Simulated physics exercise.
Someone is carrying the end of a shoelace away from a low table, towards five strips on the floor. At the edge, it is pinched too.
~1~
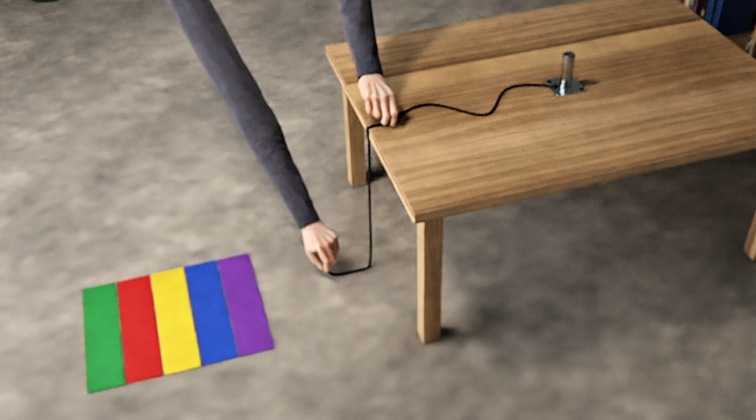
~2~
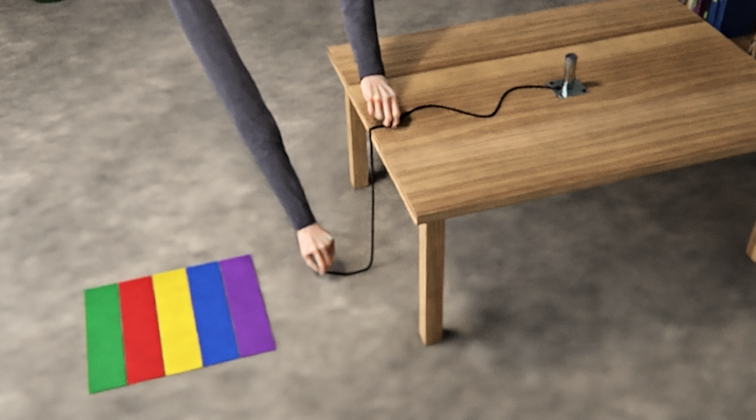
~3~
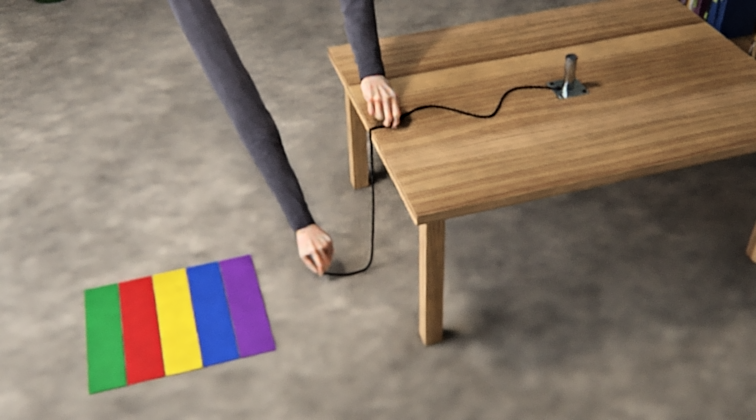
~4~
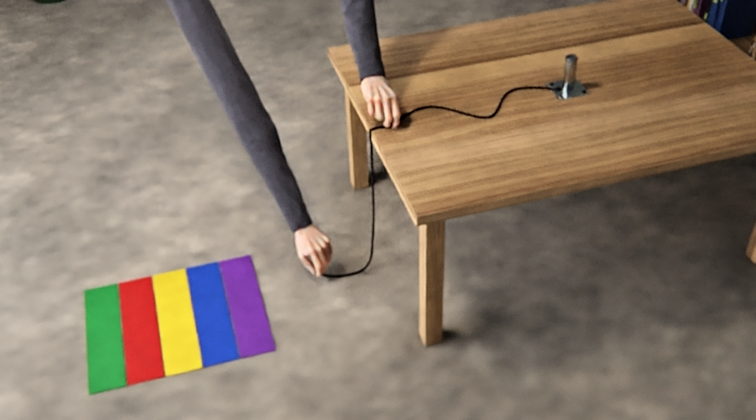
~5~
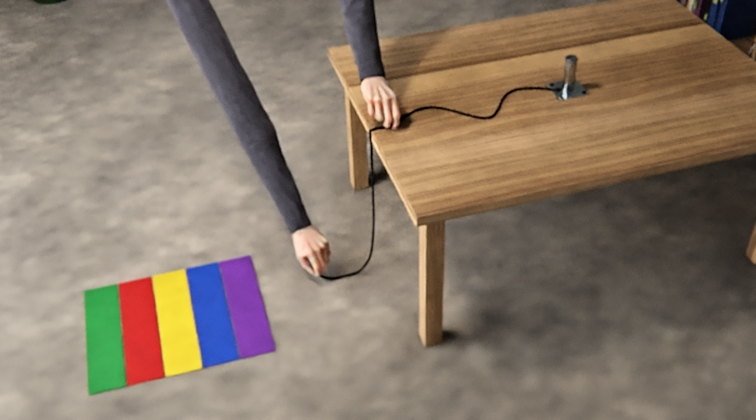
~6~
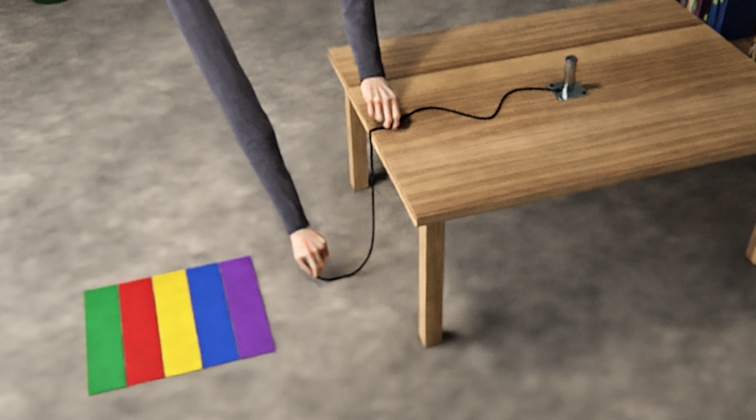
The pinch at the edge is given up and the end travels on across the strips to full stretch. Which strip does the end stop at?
The yellow one.
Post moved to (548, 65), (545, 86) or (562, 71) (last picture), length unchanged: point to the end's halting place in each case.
Roughly (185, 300), (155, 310) and (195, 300).
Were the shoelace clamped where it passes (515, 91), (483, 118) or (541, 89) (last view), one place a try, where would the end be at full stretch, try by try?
For the three tries you'd see (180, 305), (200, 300) and (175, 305).
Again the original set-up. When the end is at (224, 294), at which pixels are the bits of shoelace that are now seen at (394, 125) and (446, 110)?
Taking them in turn, (368, 145) and then (419, 118).
Soon after, end near (224, 294); over blue.
After that, end near (192, 301); over blue.
At the stop, end near (174, 305); over yellow. It gets as far as the yellow strip.
